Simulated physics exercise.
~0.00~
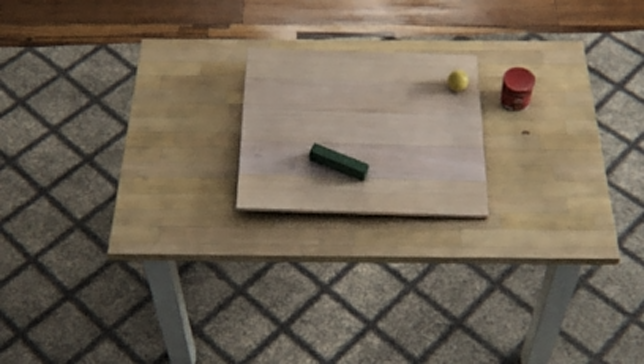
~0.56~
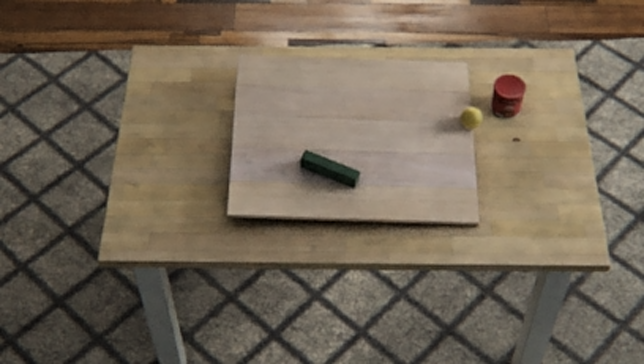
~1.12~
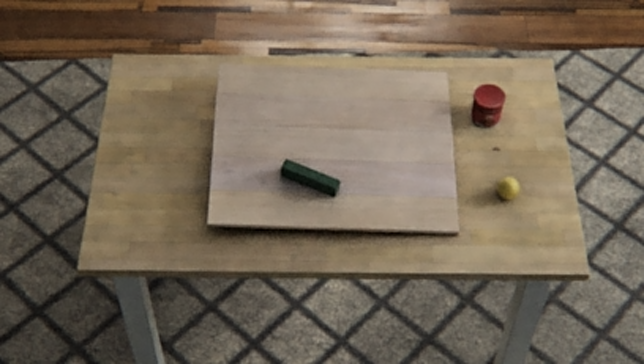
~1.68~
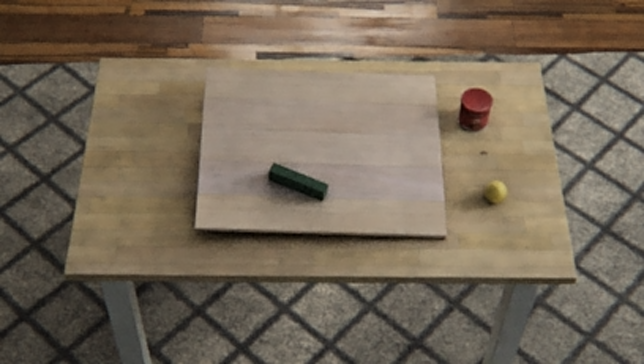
A yellow lemon rolled off the right edge of a pale, slightly tilted board with a dark green block on it, then moved toward the near side of the wooden table and came to rest there, while the red tin stayed put.
